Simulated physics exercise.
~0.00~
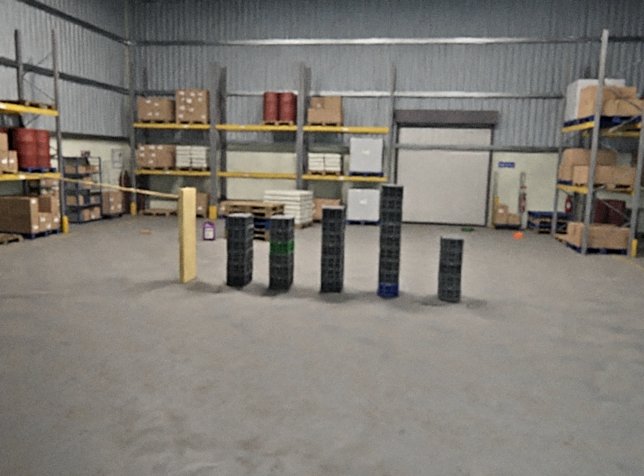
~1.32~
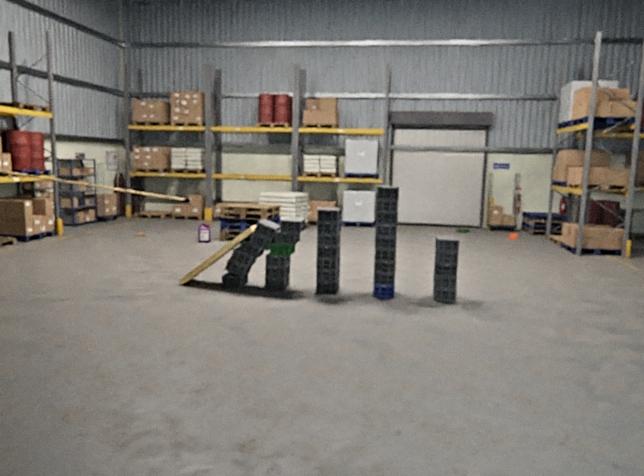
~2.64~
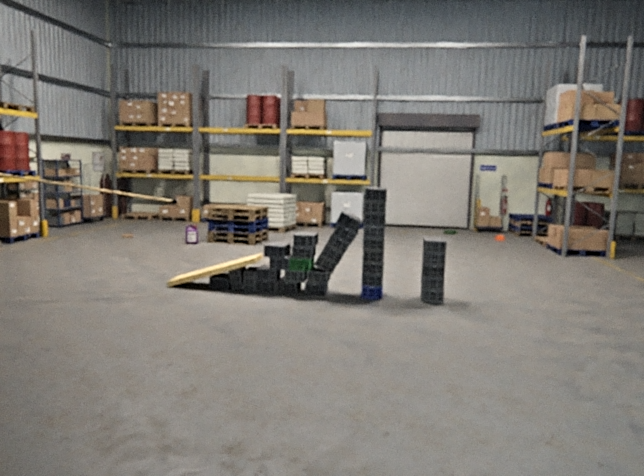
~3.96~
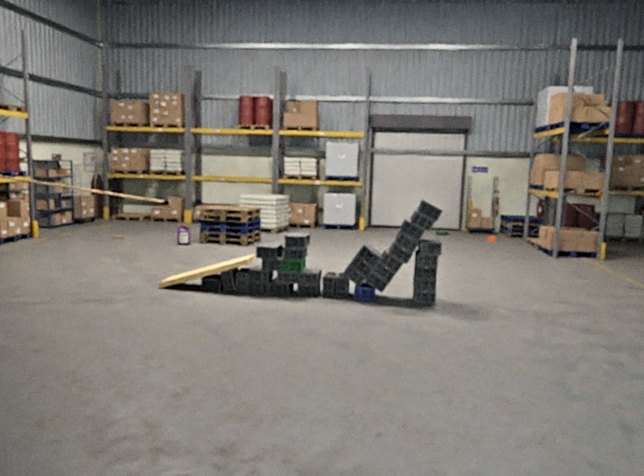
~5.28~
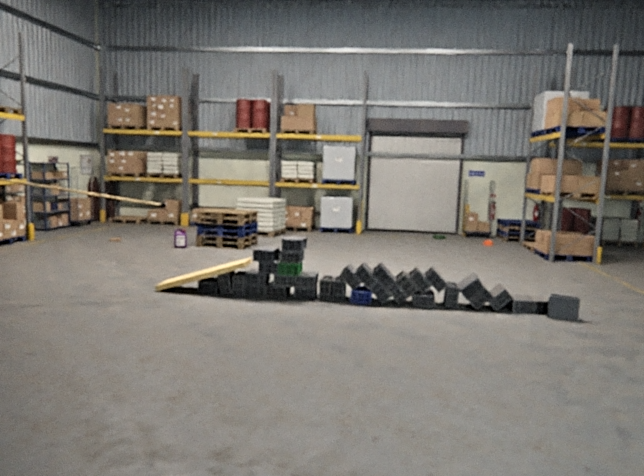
A pale yellow board, standing on end at the left of a row of dark crate stacks in a warehouse, tips to the right as a long pole reaches in from the left and stops. It leans into the first stack, which slumps against the next, the one holding a green crate. The stacks crumple and the push passes on to the tall stack with a blue crate at its base. That stack topples onto the short last one, and its crates spill rightward. At the end, the board rests slanted on the heap, a few crates remain piled around the green one, the blue crate sits where it began, and most others lie in a low line along the floor.
